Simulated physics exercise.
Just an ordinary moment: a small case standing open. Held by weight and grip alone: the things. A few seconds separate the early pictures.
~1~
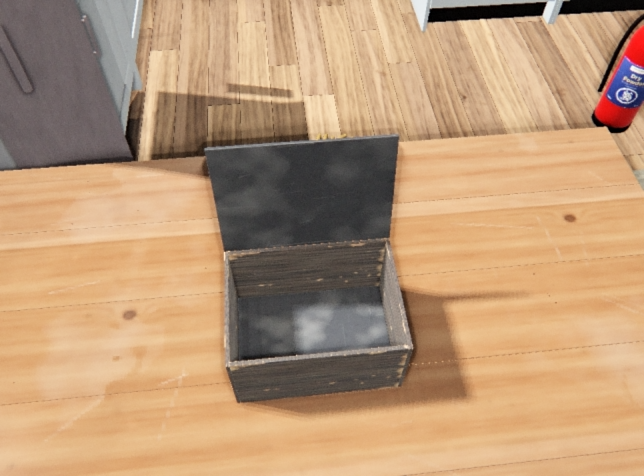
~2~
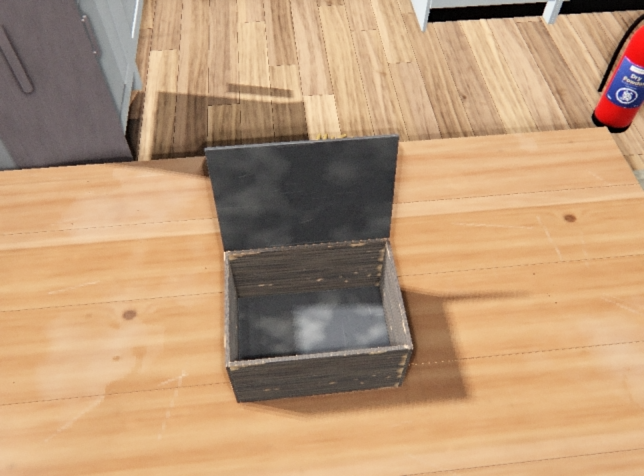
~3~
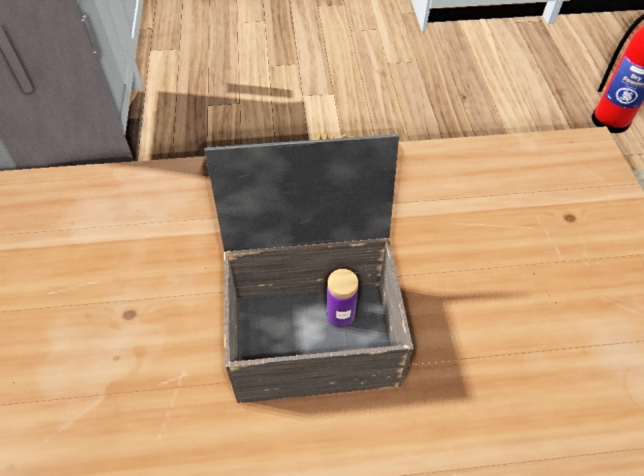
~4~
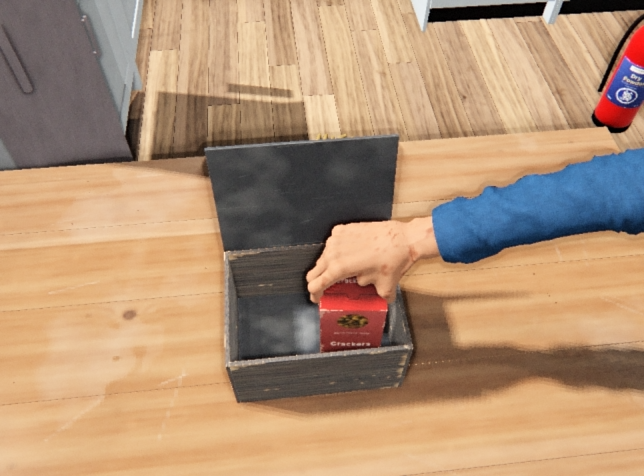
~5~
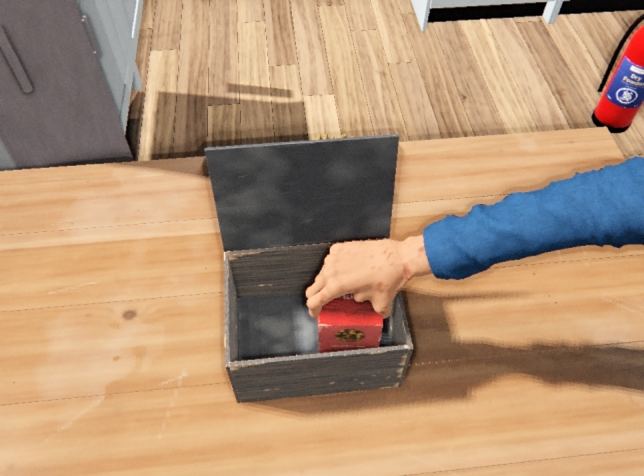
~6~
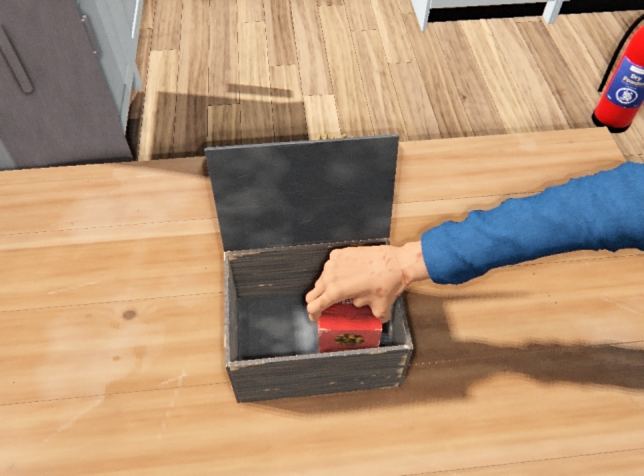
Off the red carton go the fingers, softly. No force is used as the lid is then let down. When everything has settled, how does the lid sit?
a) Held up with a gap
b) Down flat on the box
The answer is a.
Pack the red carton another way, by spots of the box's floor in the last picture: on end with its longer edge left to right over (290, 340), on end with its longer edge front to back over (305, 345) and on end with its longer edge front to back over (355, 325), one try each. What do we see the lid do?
On the first attempt the lid remains open a bit, on the second it remains open a bit, and on the third it remains open a bit.
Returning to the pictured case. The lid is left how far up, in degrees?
I'd put it at roughly 16°.
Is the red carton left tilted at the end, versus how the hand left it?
At the finish the red carton holds its orientation.
Then, 1.00 s on from there, lid starting down.
Then, 1.40 s on from there, lid 69° above the rim.
Then, 1.70 s on from there, lid 45° above the rim.
Then, 1.90 s on from there, lid 25° above the rim.
In the end, lid 15° above the rim; both unmoved. At the end, from the last picture's camera, red carton near (348, 334).
